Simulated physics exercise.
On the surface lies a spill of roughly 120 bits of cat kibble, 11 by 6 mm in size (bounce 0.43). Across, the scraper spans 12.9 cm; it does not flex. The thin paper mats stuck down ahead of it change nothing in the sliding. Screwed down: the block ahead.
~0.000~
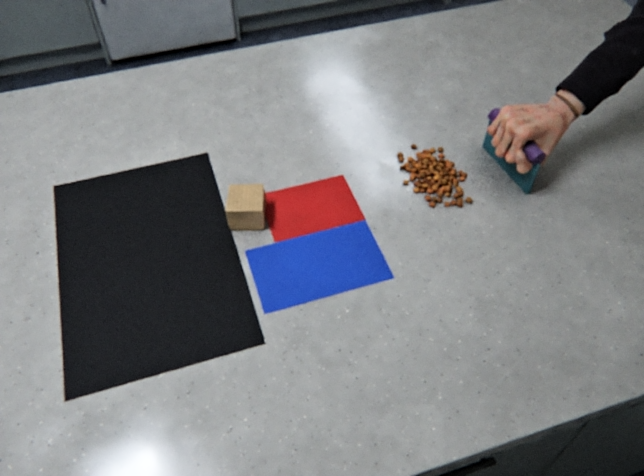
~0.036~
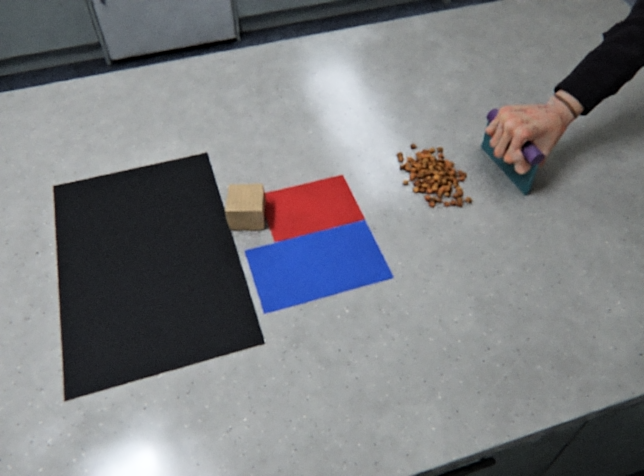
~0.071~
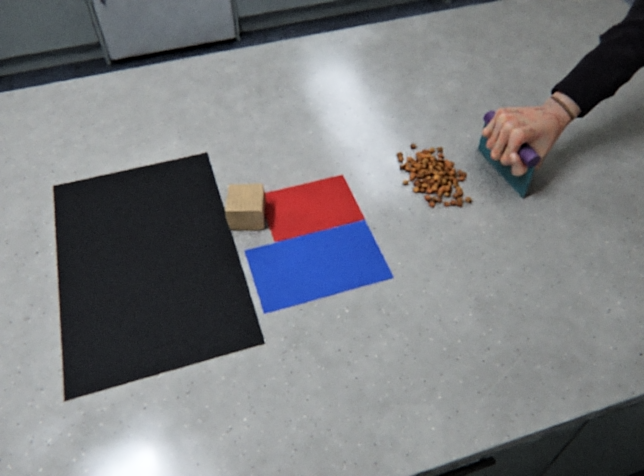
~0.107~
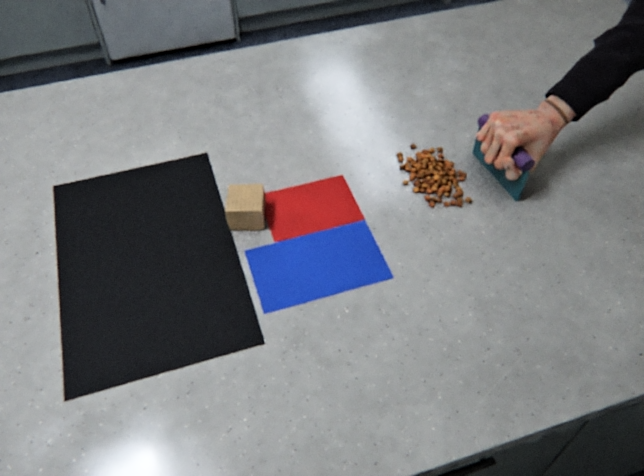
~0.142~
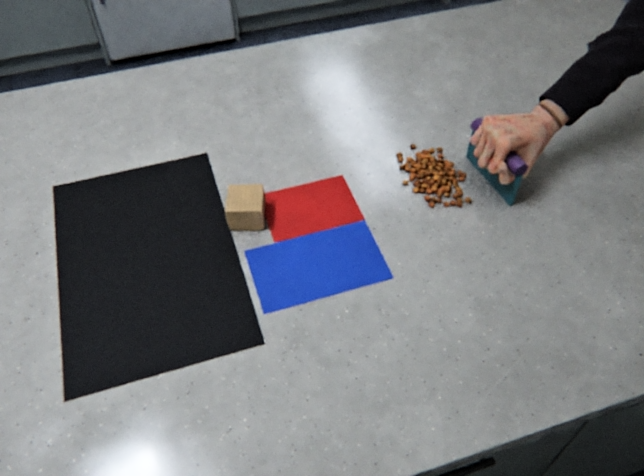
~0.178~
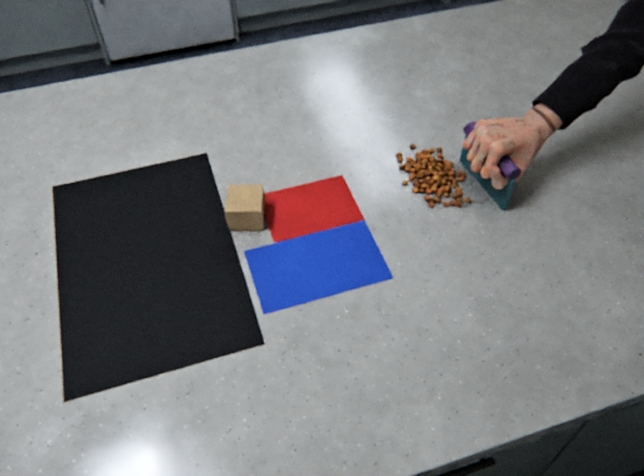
A hand slides a scraper left across the counter to the edge of the kibble pile.
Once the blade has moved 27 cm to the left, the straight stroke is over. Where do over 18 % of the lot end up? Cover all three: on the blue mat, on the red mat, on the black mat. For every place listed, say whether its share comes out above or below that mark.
Blue mat - above, red mat - below, black mat - below.
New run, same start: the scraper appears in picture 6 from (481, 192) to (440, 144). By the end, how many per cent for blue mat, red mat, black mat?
At rest the blue mat holds 30 %, the red mat 30 %, and the black mat 0 %.
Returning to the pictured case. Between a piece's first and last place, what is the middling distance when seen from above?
Some 6 centimetres.
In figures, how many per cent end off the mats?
Around 65 in a hundred.
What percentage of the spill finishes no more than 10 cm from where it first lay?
I'd put it at close to 60 percent.
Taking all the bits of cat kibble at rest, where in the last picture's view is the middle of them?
Somewhere near pixel (393, 186).
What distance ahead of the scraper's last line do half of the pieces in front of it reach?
Around 2 cm from the line.
Then, at 0.46 s, scraper 18 cm from its start, spill 14 cm wide; off the mats 100 %.
Then, at 0.73 s, scraper 29 cm from its start, spill 18 cm wide; blue mat 30 %, red mat 5 %, off the mats 65 %.
Then, at 0.97 s, scraper 29 cm from its start, spill 18 cm wide; blue mat 30 %, red mat 5 %, off the mats 65 %.
At rest (1.2 s), blue mat 30 %, red mat 5 %, black mat 0 %, off the mats 65 %.
